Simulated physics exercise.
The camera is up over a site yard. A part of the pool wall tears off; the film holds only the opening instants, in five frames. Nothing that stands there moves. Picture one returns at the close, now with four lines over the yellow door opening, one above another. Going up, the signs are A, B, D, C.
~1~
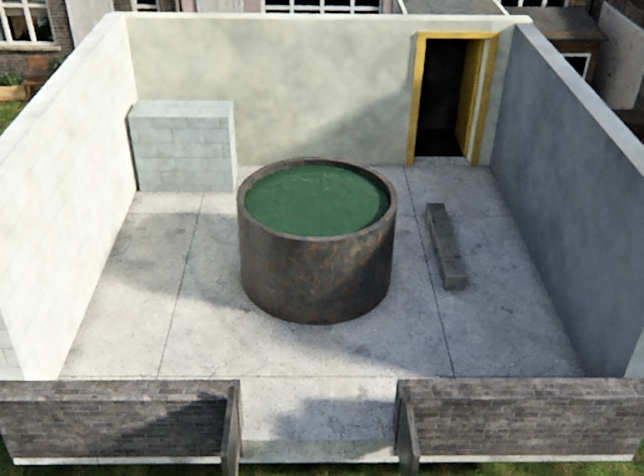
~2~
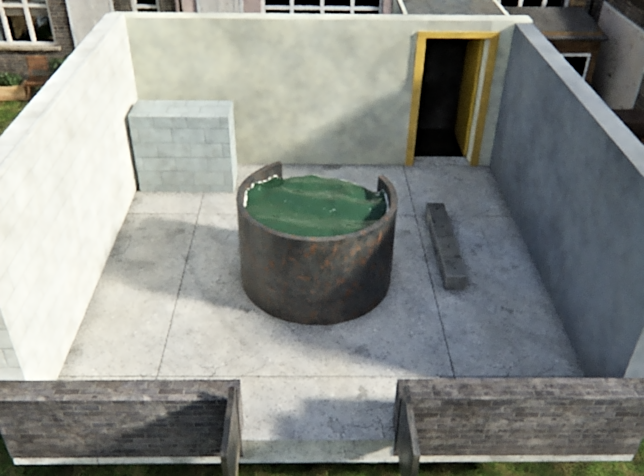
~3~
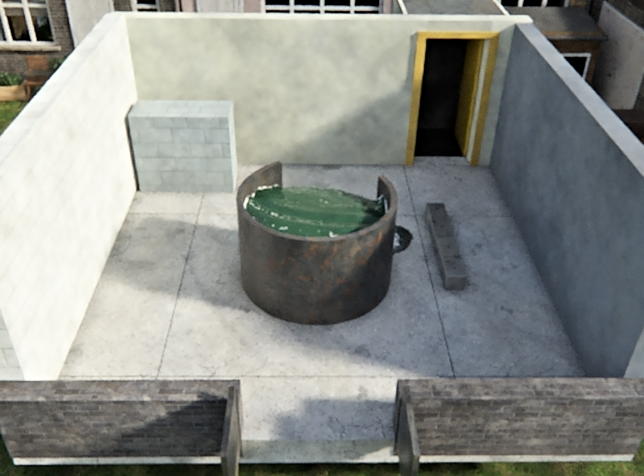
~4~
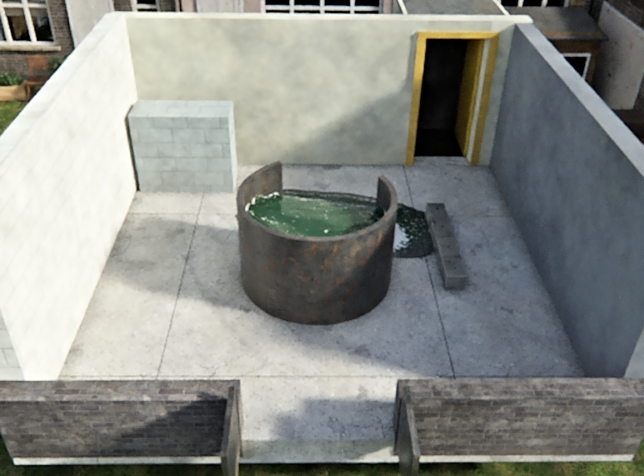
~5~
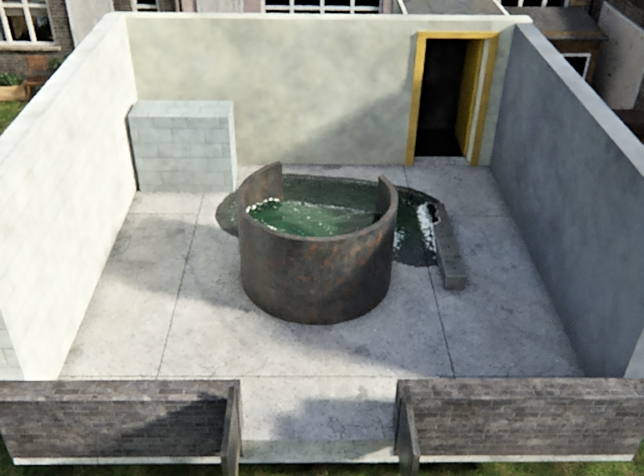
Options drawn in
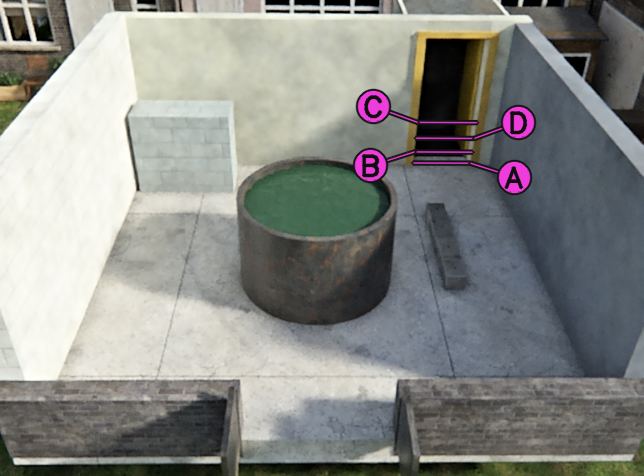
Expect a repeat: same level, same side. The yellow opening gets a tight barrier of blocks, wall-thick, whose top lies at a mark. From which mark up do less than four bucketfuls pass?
Use mark D.
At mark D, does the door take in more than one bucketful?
No, it does not.
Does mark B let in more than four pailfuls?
Yes, it does.
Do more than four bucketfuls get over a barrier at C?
No.
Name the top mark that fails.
B it is.
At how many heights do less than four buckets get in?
Two of them.
On the marked copy, A at (441, 163); B at (443, 152); C at (447, 122); D at (445, 138); from the bottom up A, B, D, C.
With A, dozens of bucketfuls pour in.
With B, about 10 bucketfuls get in.
With C, nothing gets over.
With D, a splash gets over, under a bucket.
